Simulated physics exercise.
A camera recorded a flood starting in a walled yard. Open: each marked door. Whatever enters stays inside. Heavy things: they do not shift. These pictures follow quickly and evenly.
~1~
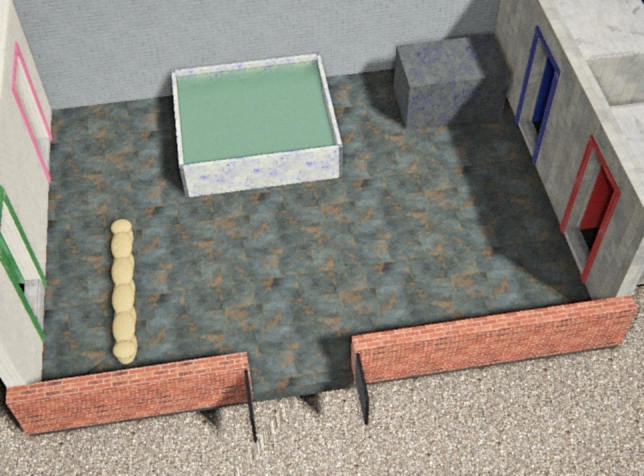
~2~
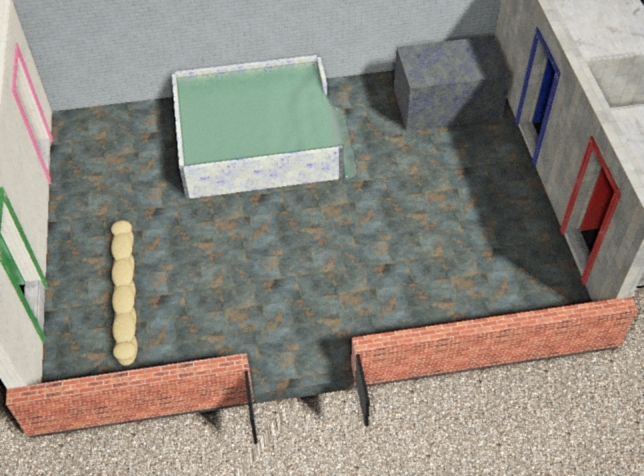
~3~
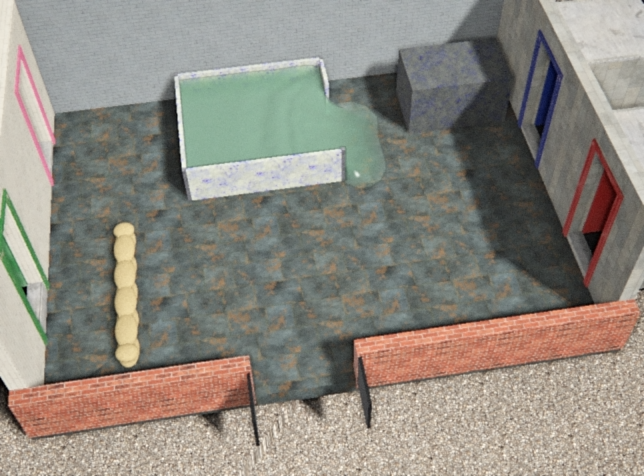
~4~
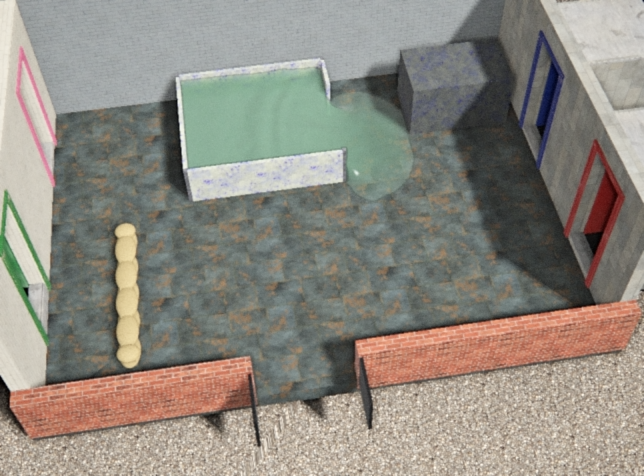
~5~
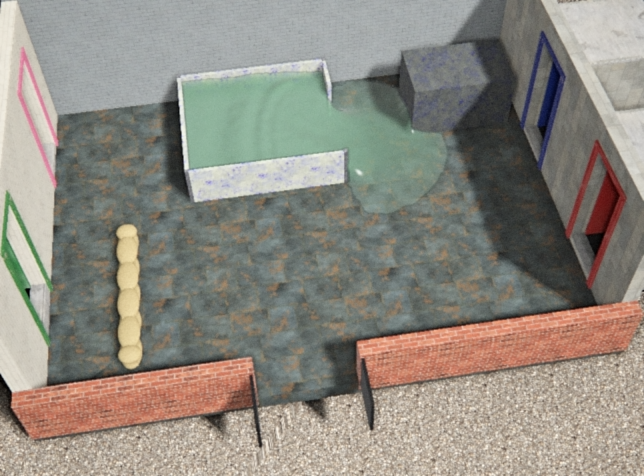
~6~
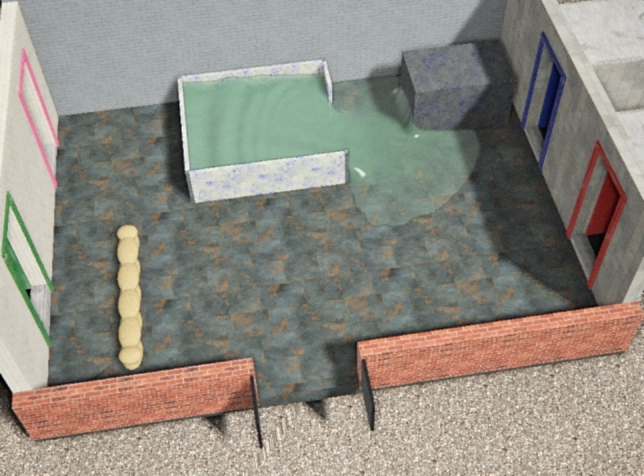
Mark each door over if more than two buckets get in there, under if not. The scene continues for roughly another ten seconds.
Green door - under; red door - over; blue door - over; pink door - under.
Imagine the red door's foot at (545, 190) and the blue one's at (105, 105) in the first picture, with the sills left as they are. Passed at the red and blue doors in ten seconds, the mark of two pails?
What happens next: The red one overflows, and the blue one falls below the limit.
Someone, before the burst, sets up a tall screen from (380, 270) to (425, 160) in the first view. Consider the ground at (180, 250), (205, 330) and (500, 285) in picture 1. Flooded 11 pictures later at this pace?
Taking the points in the order given, they are high and dry, high and dry and high and dry.
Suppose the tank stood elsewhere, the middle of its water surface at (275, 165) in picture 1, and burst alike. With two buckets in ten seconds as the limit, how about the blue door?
Blue exceeds the threshold.
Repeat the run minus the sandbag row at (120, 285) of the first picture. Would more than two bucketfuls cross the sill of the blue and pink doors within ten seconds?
Short version: Blue door ends up above, pink door remains below.
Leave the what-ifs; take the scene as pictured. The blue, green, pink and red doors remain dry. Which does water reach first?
It's the one in blue.
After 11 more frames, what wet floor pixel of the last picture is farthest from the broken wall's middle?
Farthest reach: About (591, 313).
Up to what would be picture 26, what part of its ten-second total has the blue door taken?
About 65 per cent.
A moment on, water covers 20 % of the floor; the green door not reached, the red door not reached, the blue door over two buckets in, the pink door not reached.
Next, water covers 30 % of the floor; the green door not reached, the red door wet at the sill, nothing in, the blue door far over two buckets in, the pink door not reached.
Then, water covers 40 % of the floor; the green door not reached, the red door over two buckets in, the blue door far over two buckets in, the pink door not reached.
Later, water covers 70 % of the floor; the green door not reached, the red door over two buckets in, the blue door far over two buckets in, the pink door wet at the sill, nothing in.
In the end, water covers 95 % of the floor; the green door wet at the sill, nothing in, the red door far over two buckets in, the blue door far over two buckets in, the pink door wet at the sill, nothing in.
